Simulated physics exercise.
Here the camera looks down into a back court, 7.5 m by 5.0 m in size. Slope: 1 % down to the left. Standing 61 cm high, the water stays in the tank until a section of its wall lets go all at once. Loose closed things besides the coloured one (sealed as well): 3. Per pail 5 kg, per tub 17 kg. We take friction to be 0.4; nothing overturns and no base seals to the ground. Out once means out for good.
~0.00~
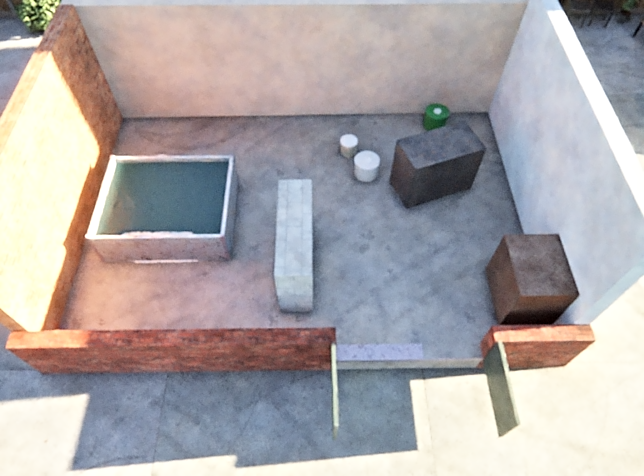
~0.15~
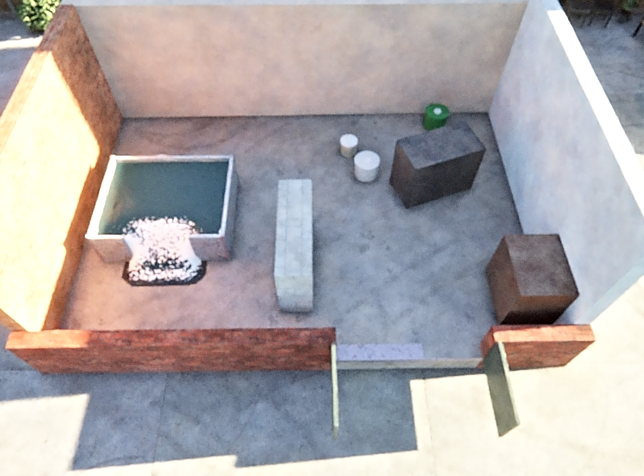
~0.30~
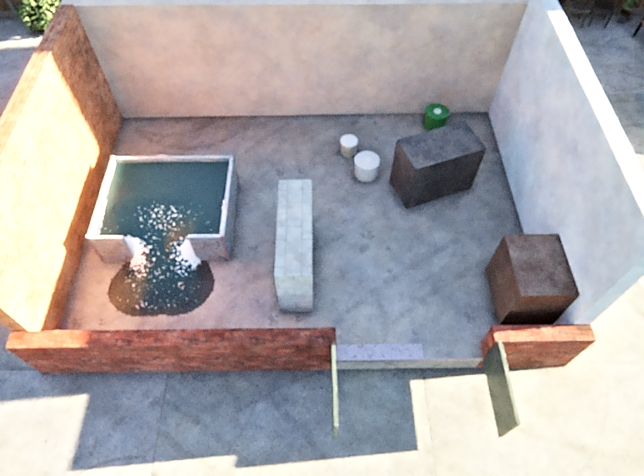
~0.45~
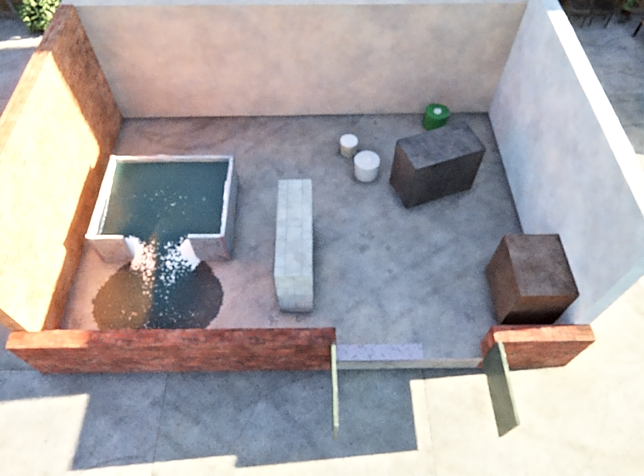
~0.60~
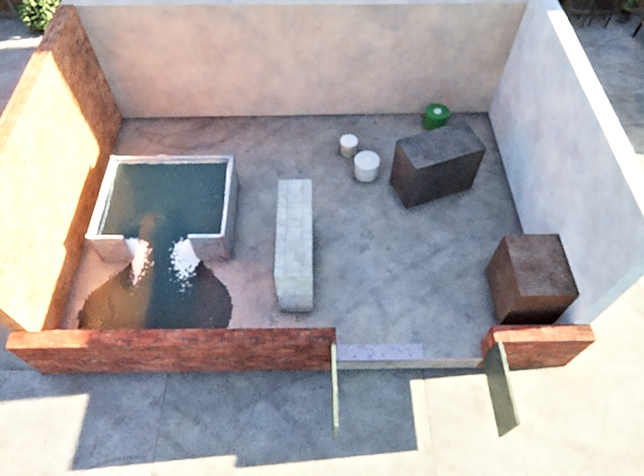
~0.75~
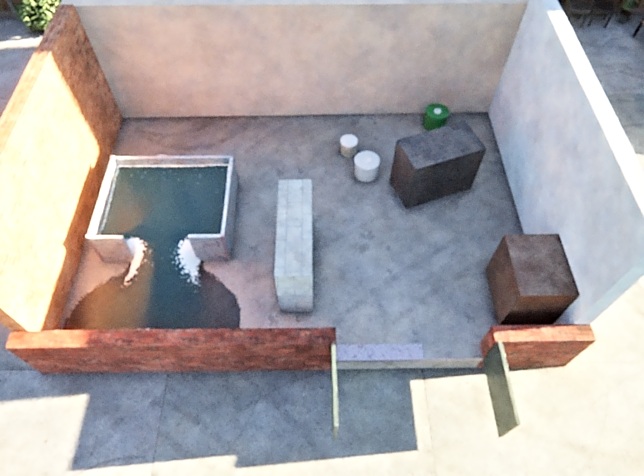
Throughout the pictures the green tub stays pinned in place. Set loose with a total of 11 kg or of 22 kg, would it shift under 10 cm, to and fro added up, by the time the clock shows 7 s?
In all likelihood, going light is acceptable.
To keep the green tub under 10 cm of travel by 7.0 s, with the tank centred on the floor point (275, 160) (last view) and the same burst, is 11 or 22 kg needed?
For that case: Lighter one suffices.
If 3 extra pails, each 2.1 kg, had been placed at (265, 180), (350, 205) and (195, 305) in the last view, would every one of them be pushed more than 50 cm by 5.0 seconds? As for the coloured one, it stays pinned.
First one went beyond, second stayed within, third went beyond.
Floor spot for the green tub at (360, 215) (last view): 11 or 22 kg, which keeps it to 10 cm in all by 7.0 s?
The lighter one suffices.
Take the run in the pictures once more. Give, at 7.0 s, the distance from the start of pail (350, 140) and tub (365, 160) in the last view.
0 cm and 0 cm.
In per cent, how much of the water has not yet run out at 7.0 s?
94 %.
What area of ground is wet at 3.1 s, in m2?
My estimate is roughly 17 m2.
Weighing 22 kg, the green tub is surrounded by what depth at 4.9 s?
Something like 0 centimetres.
After 1.4 s the green tub would be 0 cm from its start with 11 kg and 0 cm from its start with 22 kg; 0 cm of water round it then.
After 3.1 s the green tub would be 0 cm from its start with 11 kg and 0 cm from its start with 22 kg; 0 cm of water round it then.
After 4.9 s the green tub would be 0 cm from its start with 11 kg and 0 cm from its start with 22 kg; 0 cm of water round it then.
After 7.0 s the green tub would be 0 cm from its start with 11 kg and 0 cm from its start with 22 kg; 2 cm of water round it then.
